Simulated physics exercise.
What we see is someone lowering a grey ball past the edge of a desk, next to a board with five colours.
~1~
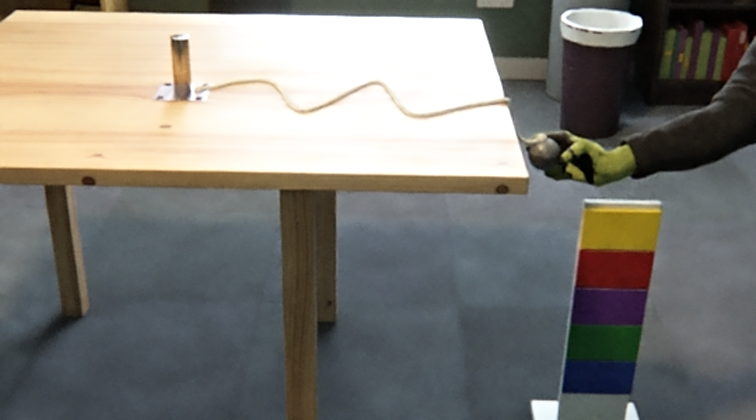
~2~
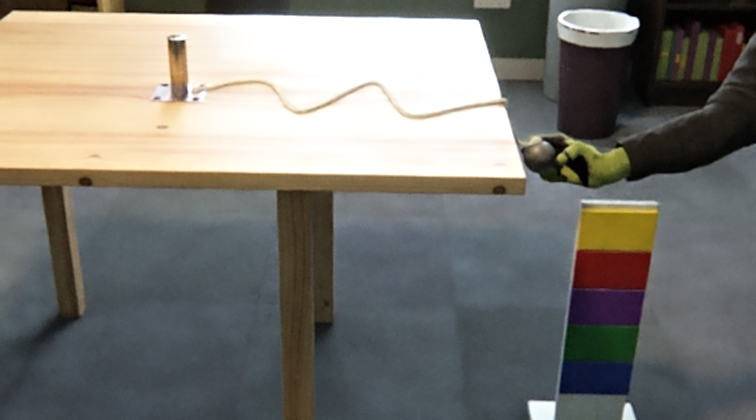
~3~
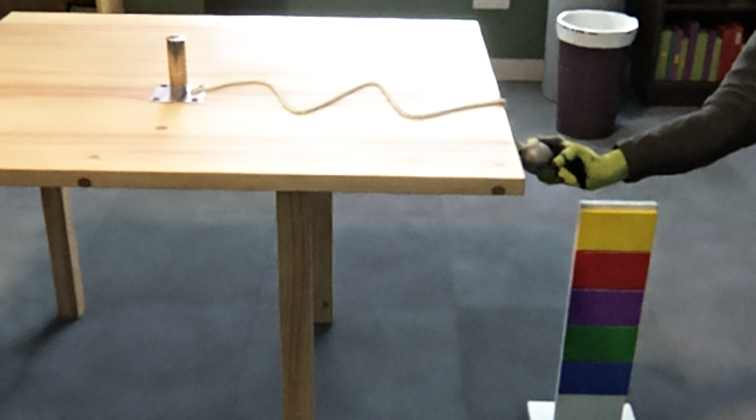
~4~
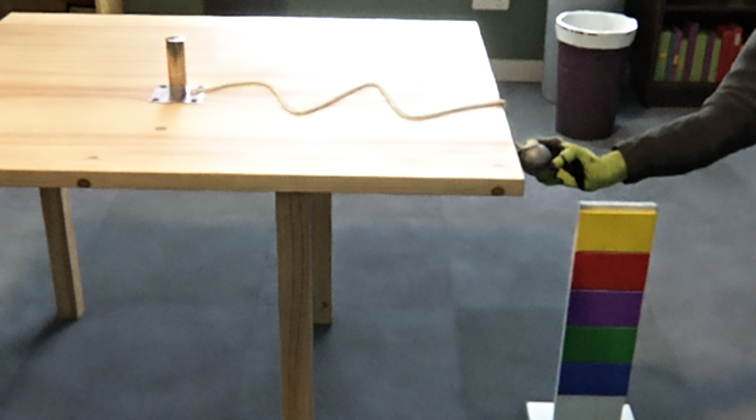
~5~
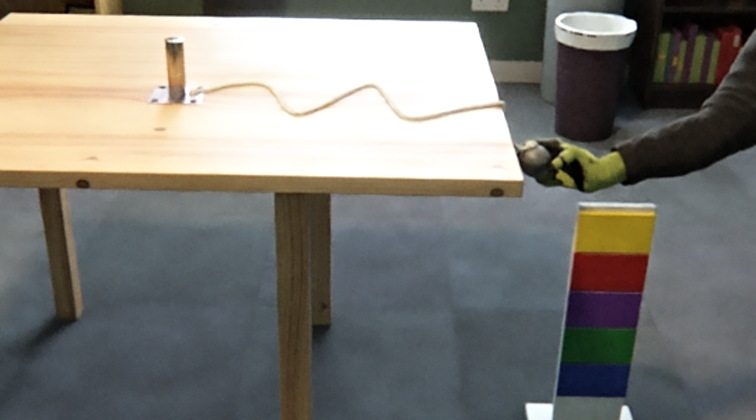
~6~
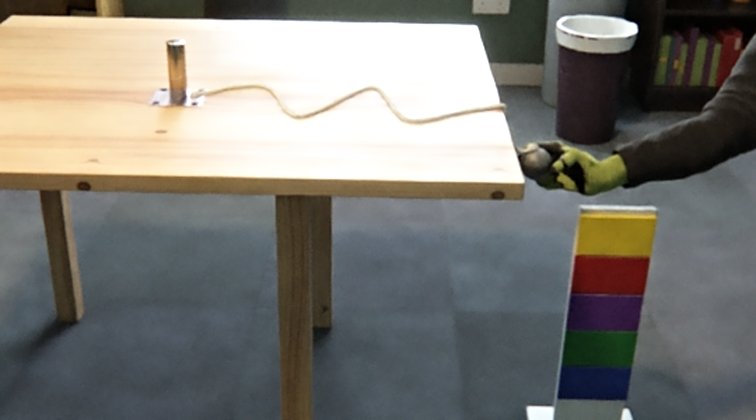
A gloved hand held a grey ball just off the right edge of a wooden table, above a striped colour board, while a wavy cord lay across the tabletop; hardly anything moved.
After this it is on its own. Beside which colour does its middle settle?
The cord holds its middle at green.
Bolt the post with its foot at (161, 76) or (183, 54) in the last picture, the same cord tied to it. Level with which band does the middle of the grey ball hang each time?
Taking them in turn: Purple; purple.
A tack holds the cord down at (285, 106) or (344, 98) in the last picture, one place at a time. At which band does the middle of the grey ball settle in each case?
One after the other, purple; red.
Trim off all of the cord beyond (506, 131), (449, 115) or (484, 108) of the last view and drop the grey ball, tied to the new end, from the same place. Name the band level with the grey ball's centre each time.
It would be purple; yellow; red.
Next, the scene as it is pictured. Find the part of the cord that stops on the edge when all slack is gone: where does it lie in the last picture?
Near (383, 92).
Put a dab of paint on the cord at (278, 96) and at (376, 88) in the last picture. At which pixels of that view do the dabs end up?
About (306, 100), and the other about (488, 107).
Early on, ball near (466, 338); level with green.
Midway, ball near (495, 342); level with green.
Finally, ball near (480, 345); level with green. At green.
